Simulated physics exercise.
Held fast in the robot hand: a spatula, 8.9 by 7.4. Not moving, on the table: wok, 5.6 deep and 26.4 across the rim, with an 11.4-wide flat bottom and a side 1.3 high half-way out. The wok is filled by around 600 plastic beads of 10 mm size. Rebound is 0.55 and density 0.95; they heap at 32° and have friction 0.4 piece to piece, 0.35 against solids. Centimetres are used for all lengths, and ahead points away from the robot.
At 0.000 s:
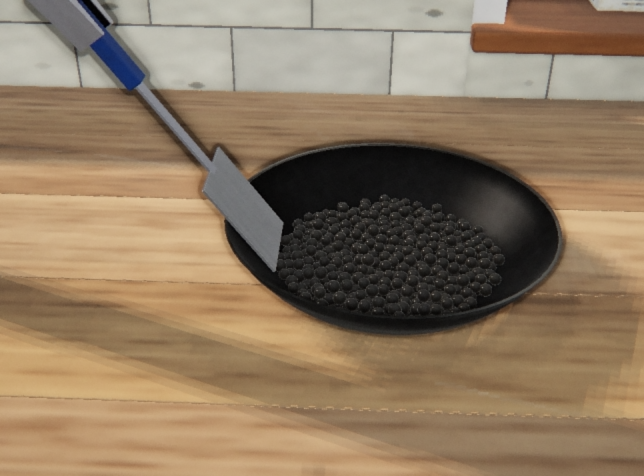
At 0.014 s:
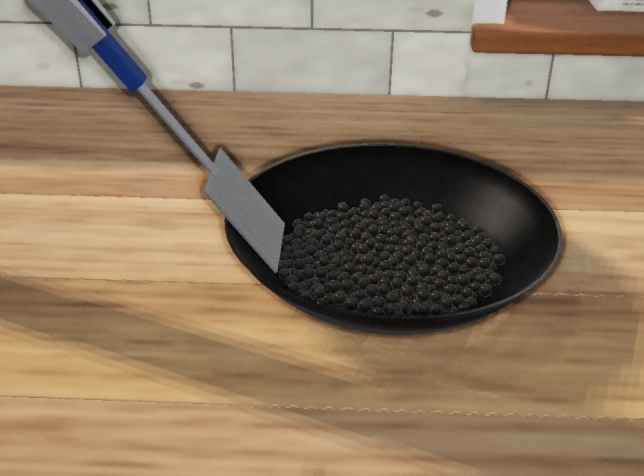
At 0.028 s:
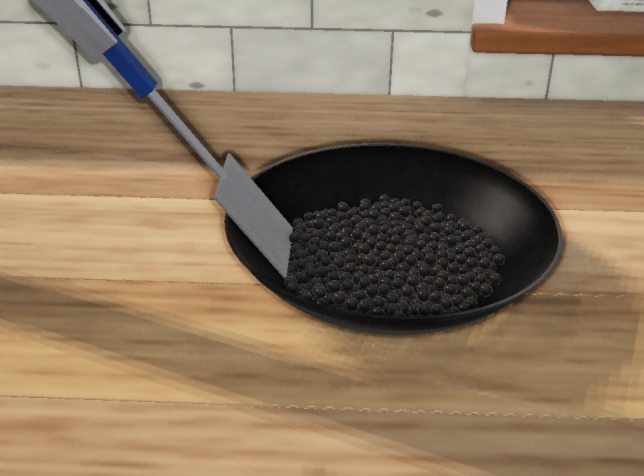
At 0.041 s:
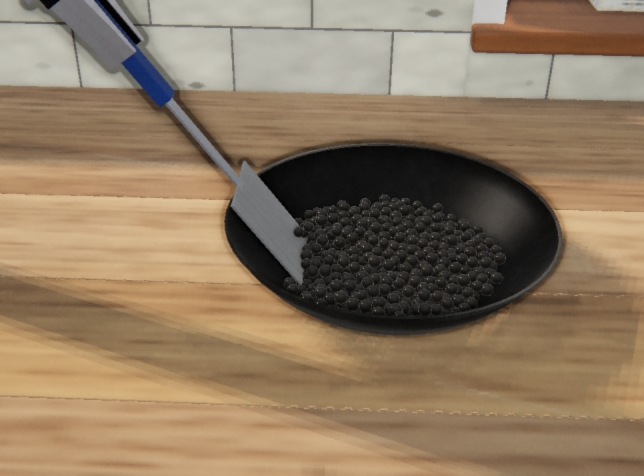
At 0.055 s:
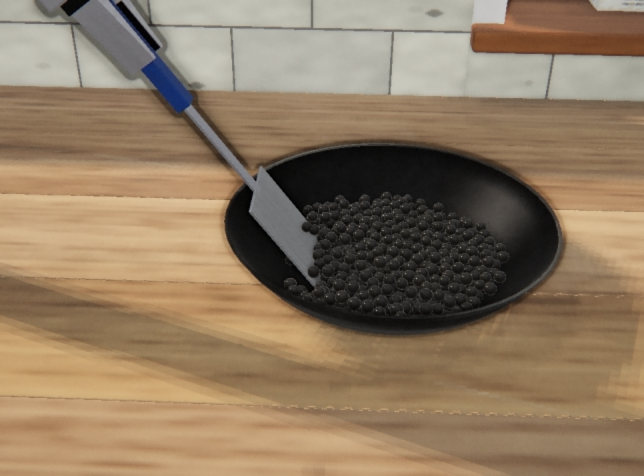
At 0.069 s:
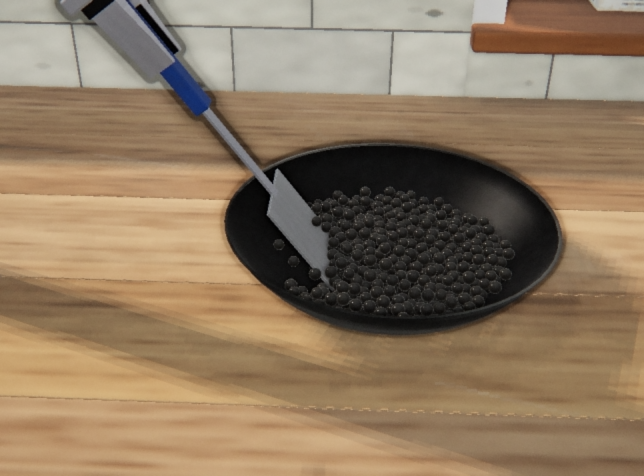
A black wok holding a heap of small black beads sits on a light wooden countertop, seen from slightly above by a still camera. White tiles line the wall behind, with a reddish-brown wooden edge at upper right, and a grey spatula with a blue section reaches in from upper left. The spatula barely moves at first, then slides rightward into the beads, nudging the heap right as a few slip around its blade.
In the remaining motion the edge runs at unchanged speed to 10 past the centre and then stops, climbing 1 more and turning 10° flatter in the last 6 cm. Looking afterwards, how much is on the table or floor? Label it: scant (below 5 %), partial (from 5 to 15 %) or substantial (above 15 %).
Substantial (above 15 %).
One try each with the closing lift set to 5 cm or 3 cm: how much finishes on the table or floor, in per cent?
Result: Approx. 25 % and 30 %, one try each.
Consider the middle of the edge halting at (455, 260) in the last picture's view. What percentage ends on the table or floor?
Around 0 percent.
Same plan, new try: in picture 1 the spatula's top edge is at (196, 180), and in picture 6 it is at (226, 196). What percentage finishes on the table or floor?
Close to 5 in a hundred.
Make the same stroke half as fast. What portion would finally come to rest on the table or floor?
About 15 in a hundred.
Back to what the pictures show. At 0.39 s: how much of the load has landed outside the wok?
Around 15 percent.
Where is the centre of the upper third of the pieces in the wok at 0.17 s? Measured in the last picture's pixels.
It is centred at roughly (469, 237).
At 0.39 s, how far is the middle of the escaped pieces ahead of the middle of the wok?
It sits close to 20 cm ahead of the middle.
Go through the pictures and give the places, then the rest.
Spatula top edge at (211, 168), sloping 54°; upper third of the load around (386, 253), from x 280 to 500, top at y 200; 601 in the wok, in the first frame.
Spatula top edge at (212, 169), sloping 54°; upper third of the load around (385, 253), from x 280 to 500, top at y 200, in the second frame.
Spatula top edge at (222, 174), sloping 54°; upper third of the load around (386, 252), from x 285 to 500, top at y 200, in the third frame.
Spatula top edge at (238, 182), sloping 54°; upper third of the load around (385, 251), from x 285 to 500, top at y 200, in the fourth frame.
Spatula top edge at (255, 188), sloping 54°; upper third of the load around (387, 249), from x 290 to 505, top at y 195, in the fifth frame.
Spatula top edge at (273, 191), sloping 54°; upper third of the load around (392, 246), from x 280 to 510, top at y 190; 601 in the wok, in the sixth frame.
By 0.12 s, sloping 54°, highest piece 7 above the table; 601 in the wok.
By 0.17 s, sloping 51°, highest piece 7 above the table; 601 in the wok.
By 0.39 s, sloping 44°, highest piece 14 above the table; 399 in the wok, 80 on the table or floor, 122 on the blade or in flight.
By 1.44 s, sloping 44°, highest piece 5 above the table; 399 in the wok, 202 on the table or floor.
Final count, 399 in the wok, 202 on the table or floor. That is 34 % on the table or floor.
